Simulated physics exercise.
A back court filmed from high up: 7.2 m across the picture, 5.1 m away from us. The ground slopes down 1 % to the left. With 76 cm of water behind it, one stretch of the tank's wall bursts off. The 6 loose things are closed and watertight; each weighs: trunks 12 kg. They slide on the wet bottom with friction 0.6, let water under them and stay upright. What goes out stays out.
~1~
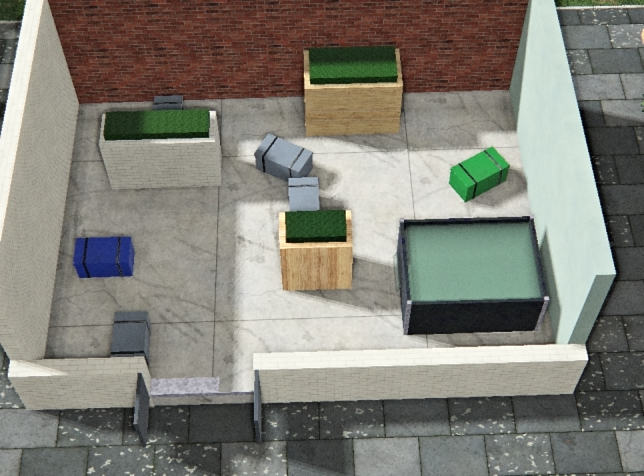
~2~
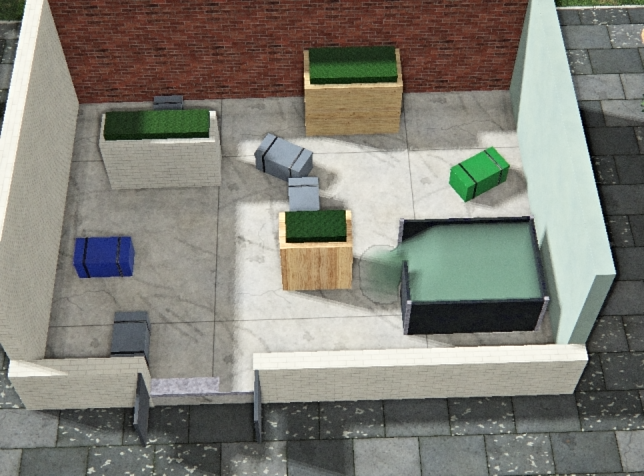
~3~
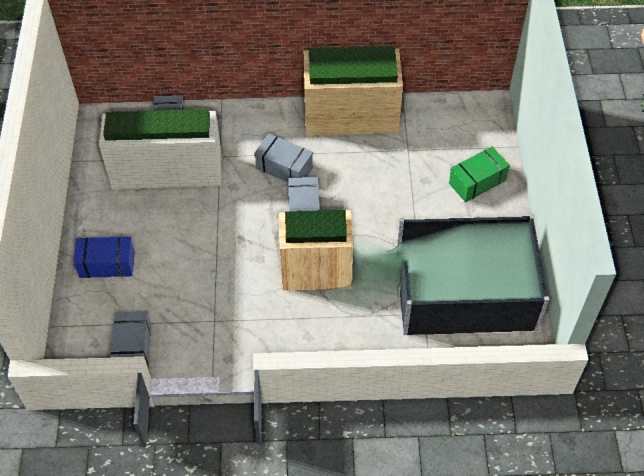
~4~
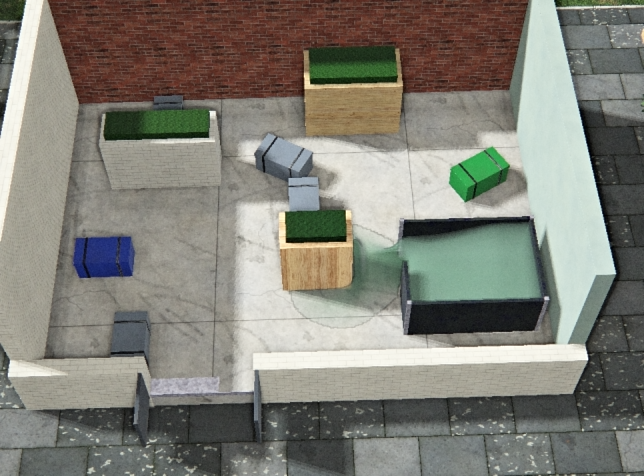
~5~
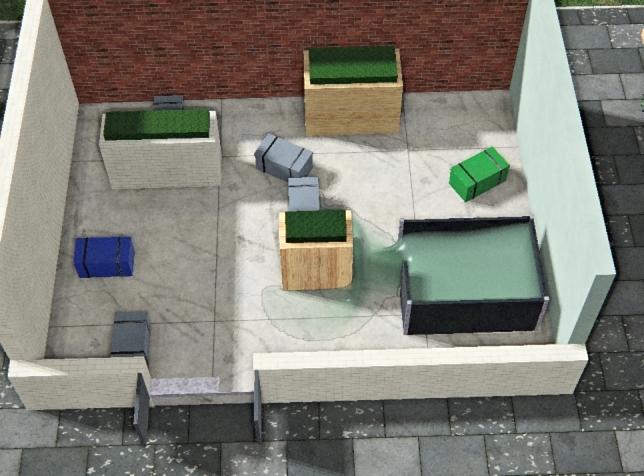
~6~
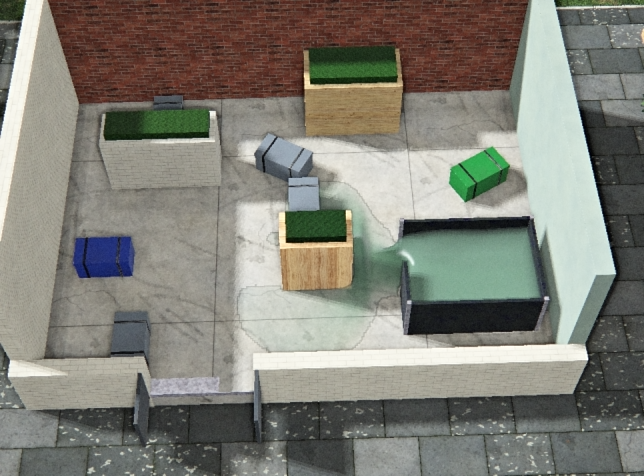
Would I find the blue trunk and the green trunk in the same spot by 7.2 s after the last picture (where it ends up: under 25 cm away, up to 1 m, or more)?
Blue trunk gets carried off, green trunk holds its place.
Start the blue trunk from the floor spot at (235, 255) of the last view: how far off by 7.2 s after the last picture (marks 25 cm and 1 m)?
It slides a little.
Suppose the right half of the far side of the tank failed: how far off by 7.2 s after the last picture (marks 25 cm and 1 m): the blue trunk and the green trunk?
In that case the blue trunk moves a short way, the green trunk gets carried off.
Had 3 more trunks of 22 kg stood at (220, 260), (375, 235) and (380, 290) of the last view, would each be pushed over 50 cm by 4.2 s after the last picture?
In that order: Less, more, past it.
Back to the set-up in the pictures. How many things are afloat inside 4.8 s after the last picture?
I count 4.
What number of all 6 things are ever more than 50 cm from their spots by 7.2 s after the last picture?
That makes 5.
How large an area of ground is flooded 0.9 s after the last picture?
About 15 m2.
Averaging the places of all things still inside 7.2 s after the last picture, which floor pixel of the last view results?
Around (215, 203).
Then, 0.9 s after the last picture the blue trunk is near (102, 250), 0.0 m from its start, aground; the green trunk is near (481, 167), 0.0 m from its start, aground; 0 of 6 are out; 0 afloat.
Then, 2.8 s after the last picture the blue trunk is near (102, 249), 0.0 m from its start, aground; the green trunk is near (481, 167), 0.0 m from its start, aground; 0 of 6 are out; 2 afloat.
Then, 4.8 s after the last picture the blue trunk is near (134, 210), 0.8 m from its start, afloat; the green trunk is near (481, 167), 0.0 m from its start, aground; 0 of 6 are out; 4 afloat.
Then, 7.2 s after the last picture the blue trunk is near (202, 221), 1.5 m from its start, afloat; the green trunk is near (473, 168), 0.1 m from its start, afloat; 0 of 6 are out; 6 afloat.
